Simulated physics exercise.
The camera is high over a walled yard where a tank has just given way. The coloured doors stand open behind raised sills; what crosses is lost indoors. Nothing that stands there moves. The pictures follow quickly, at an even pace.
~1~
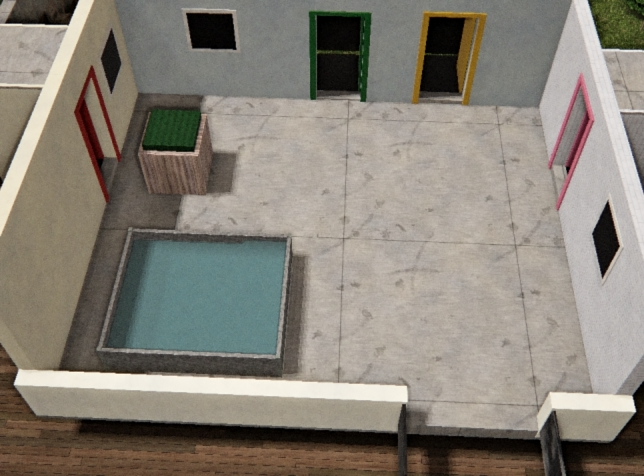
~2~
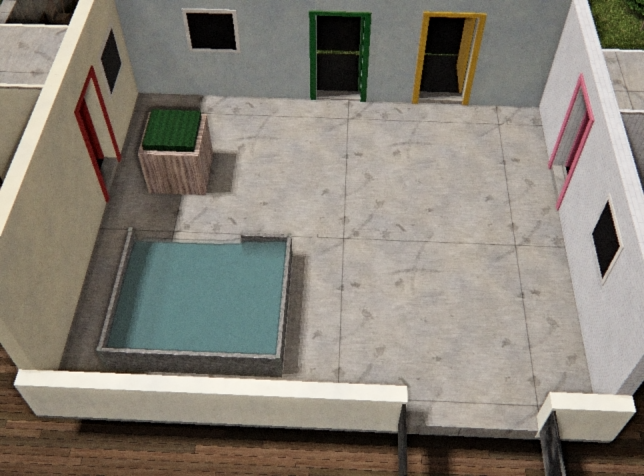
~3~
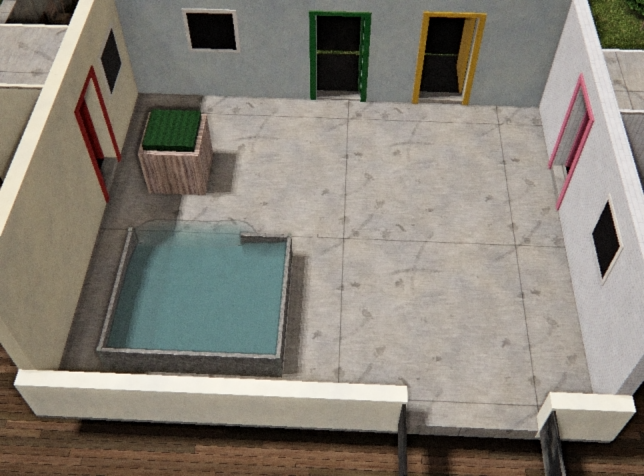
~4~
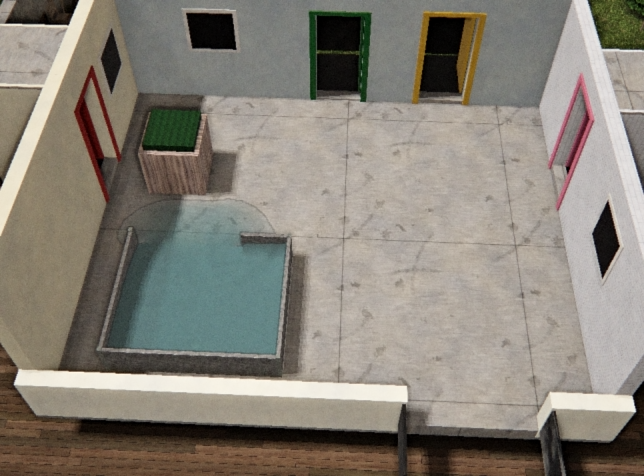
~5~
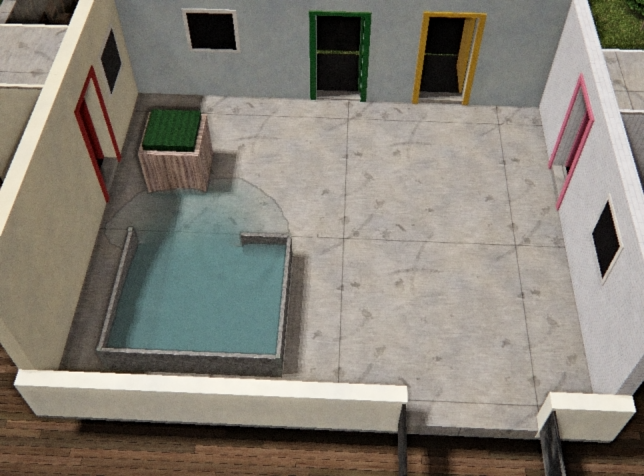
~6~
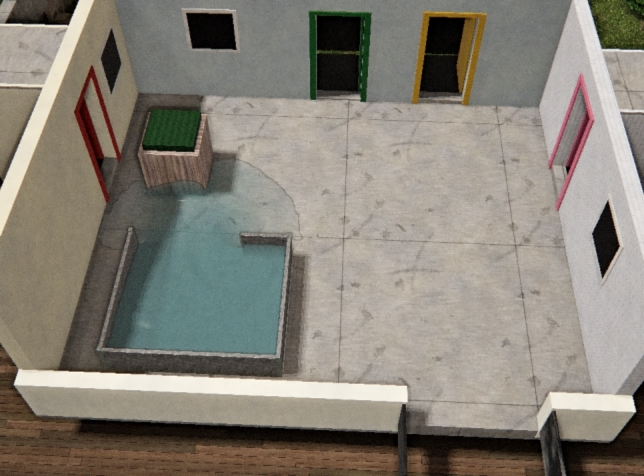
Water slips through a gap in the far side of a grey-rimmed tank and fans out thinly over the pale floor in a widening, rounded sheet, reaching around the base of a box. The green-topped box stands behind the tank at left, with red, green, yellow and pink doorways along the walls. The walled yard is seen from high above by a still camera.
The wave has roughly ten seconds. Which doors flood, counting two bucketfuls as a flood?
In the end: The red door takes more than that; the yellow door stays under that; the green door takes more than that; the pink door stays under that.
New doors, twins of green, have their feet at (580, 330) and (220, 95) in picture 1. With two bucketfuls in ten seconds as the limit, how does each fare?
In that order: Is under, passes that mark.
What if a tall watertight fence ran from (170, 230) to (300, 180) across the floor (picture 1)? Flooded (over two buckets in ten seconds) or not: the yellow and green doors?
One by one: The yellow door keeps below it; the green door takes less.
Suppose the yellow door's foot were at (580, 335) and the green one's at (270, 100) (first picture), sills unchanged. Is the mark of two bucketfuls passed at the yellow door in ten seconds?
Yellow is under.
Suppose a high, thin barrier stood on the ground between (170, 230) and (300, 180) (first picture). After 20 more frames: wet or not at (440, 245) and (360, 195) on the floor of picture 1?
In that order: Flooded, under water.
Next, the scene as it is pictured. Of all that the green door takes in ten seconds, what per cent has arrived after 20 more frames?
About 50 per cent.
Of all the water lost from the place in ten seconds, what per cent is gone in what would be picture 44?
Close to 90 %.
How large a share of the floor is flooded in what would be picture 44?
Roughly 65 per cent.
A moment on, water covers 20 % of the floor; the red door wet at the sill, nothing in, the yellow door not reached, the green door not reached, the pink door not reached.
Next, water covers 25 % of the floor; the red door over two buckets in, the yellow door not reached, the green door wet at the sill, nothing in, the pink door not reached.
Then, water covers 45 % of the floor; the red door over two buckets in, the yellow door wet at the sill, nothing in, the green door over two buckets in, the pink door not reached.
Later, water covers 65 % of the floor; the red door over two buckets in, the yellow door wet at the sill, nothing in, the green door over two buckets in, the pink door wet at the sill, nothing in.
In the end, water covers 95 % of the floor; the red door over two buckets in, the yellow door wet at the sill, nothing in, the green door over two buckets in, the pink door wet at the sill, nothing in.
